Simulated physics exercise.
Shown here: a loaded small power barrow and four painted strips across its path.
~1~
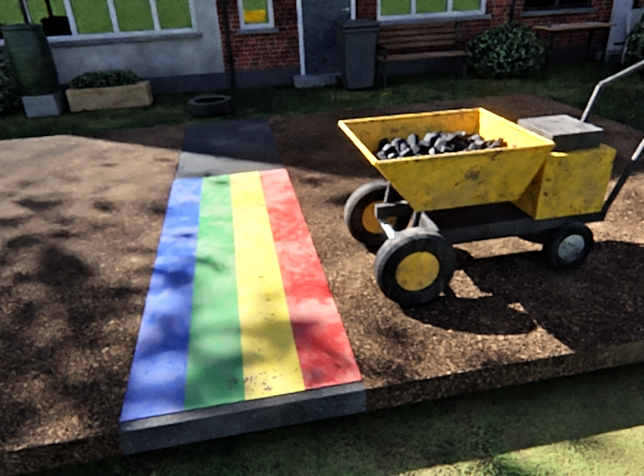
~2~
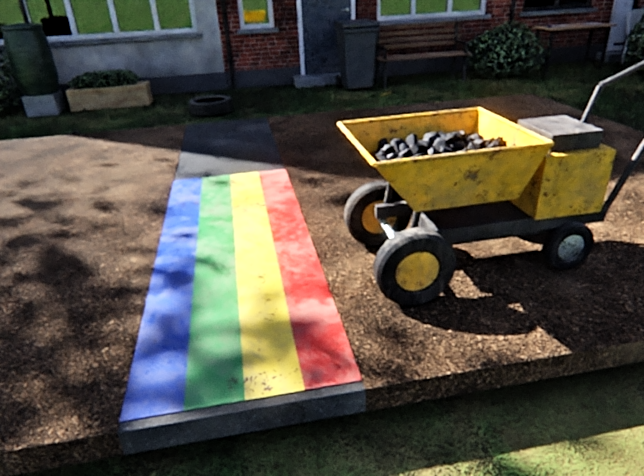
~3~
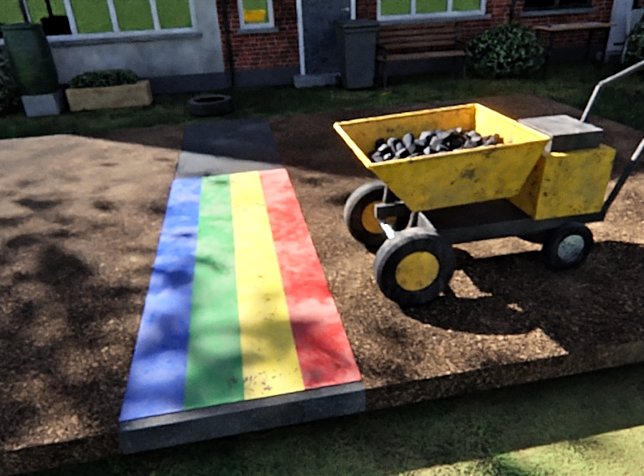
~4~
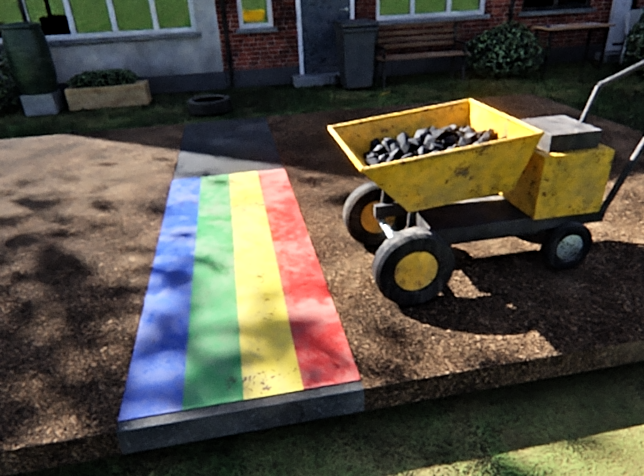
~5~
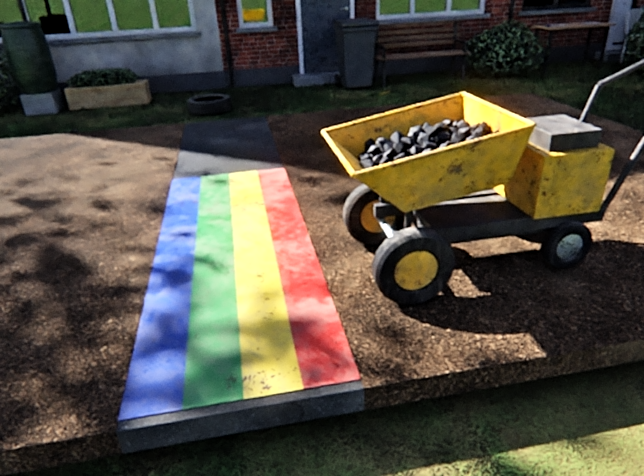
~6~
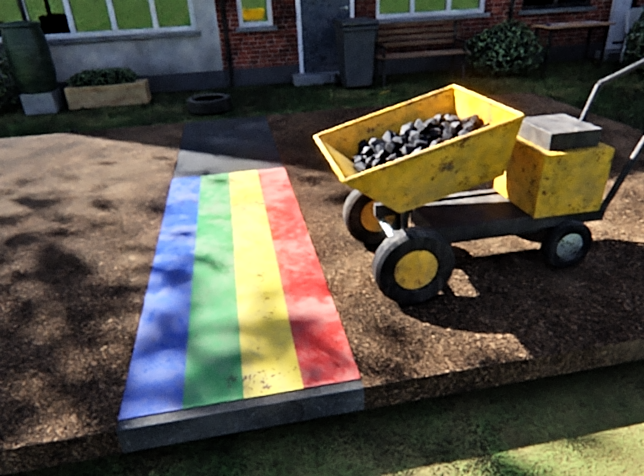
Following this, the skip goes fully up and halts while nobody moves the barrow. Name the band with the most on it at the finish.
The yellow one.
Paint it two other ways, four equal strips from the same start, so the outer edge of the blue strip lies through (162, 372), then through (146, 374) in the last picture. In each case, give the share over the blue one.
In turn, 10 and 10 in a hundred.
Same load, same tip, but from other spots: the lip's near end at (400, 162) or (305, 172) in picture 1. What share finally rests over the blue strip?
Some 0 % then some 30 %.
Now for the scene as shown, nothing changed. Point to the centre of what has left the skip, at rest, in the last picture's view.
I'd say the middle ends up at about (245, 286).
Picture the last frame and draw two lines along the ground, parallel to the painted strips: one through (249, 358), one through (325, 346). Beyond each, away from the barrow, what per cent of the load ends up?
Around 30 per cent for the first, and 70 per cent for the second.
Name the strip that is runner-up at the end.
In second place: The strip in green.
Soon after the last picture, skip tipped steeply; all in the skip.
A little later, skip tipped right over; most in the skip; a stray few over the red strip; about a quarter over the yellow strip; a stray few over the green strip.
Later still, skip tipped right over; about a third in the skip; a small part over the red strip; about a third over the yellow strip; about a quarter over the green strip; a small part over the blue strip.
At rest, skip tipped right over; about a third in the skip; a small part over the red strip; about a third over the yellow strip; about a quarter over the green strip; a small part over the blue strip.
